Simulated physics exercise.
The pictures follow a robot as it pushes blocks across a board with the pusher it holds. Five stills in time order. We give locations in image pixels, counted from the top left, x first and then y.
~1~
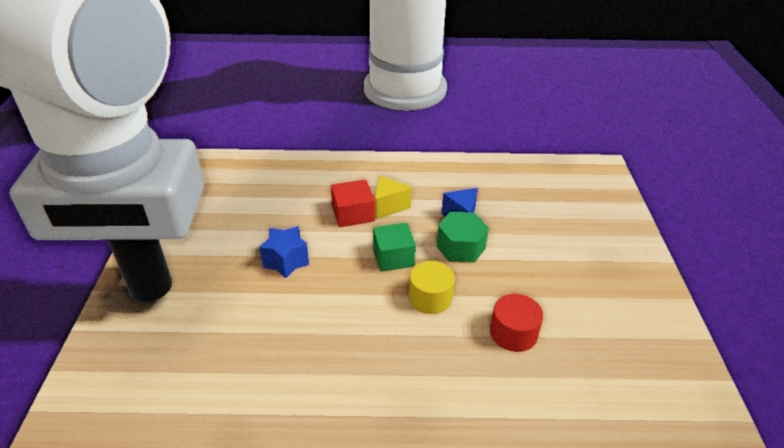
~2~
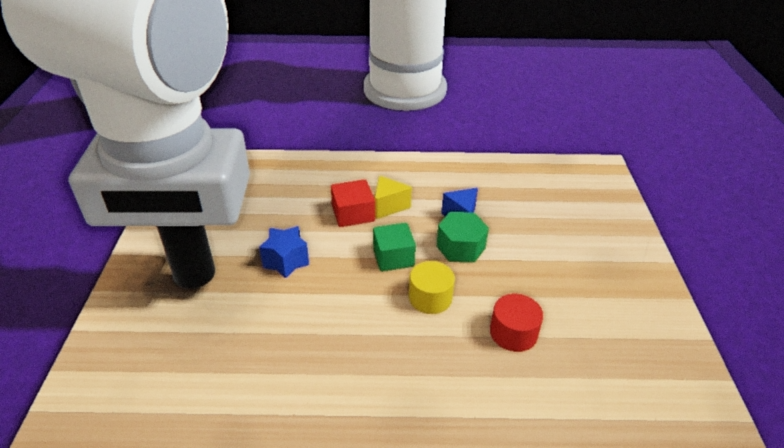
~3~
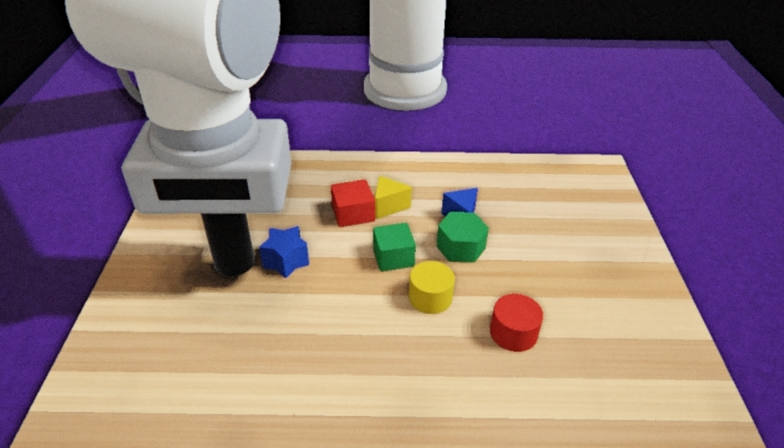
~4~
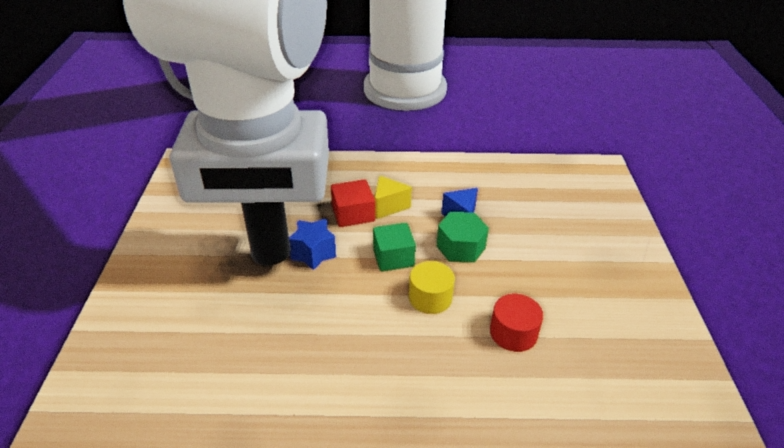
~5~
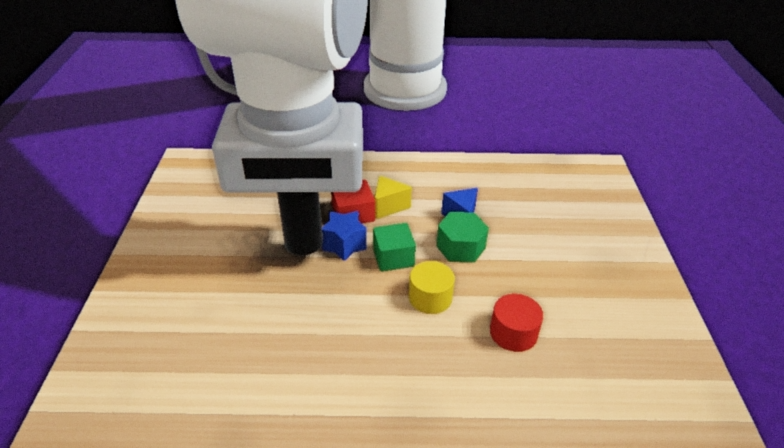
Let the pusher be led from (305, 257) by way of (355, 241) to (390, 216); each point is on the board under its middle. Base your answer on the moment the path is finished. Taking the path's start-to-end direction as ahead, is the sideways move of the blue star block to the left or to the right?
The shift goes right.
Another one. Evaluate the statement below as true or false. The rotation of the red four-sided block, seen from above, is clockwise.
It is false.
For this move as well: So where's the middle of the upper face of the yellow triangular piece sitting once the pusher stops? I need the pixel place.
At pixel (403, 173).
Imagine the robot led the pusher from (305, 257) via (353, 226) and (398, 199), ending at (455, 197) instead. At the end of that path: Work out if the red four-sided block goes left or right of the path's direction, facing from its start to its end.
Displaced left.
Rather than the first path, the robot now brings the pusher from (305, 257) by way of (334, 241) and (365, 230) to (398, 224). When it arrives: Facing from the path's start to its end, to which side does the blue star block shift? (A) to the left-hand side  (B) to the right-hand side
B.
The first path, step by step. One third of the way, pusher (339, 235); blue star block (376, 214); green four-sided block (400, 236), turned 15° clockwise.
Two thirds of the way, pusher (368, 220); blue star block (401, 207), turned 45° clockwise; red four-sided block (353, 190); green four-sided block (404, 237), turned 25° clockwise.
At the end, pusher (390, 204); blue star block (423, 200), turned 65° clockwise; red four-sided block (354, 185), turned 30° anticlockwise; yellow triangular piece (403, 173), turned 15° anticlockwise; green four-sided block (404, 237), turned 25° clockwise; green hexagonal block not moved.
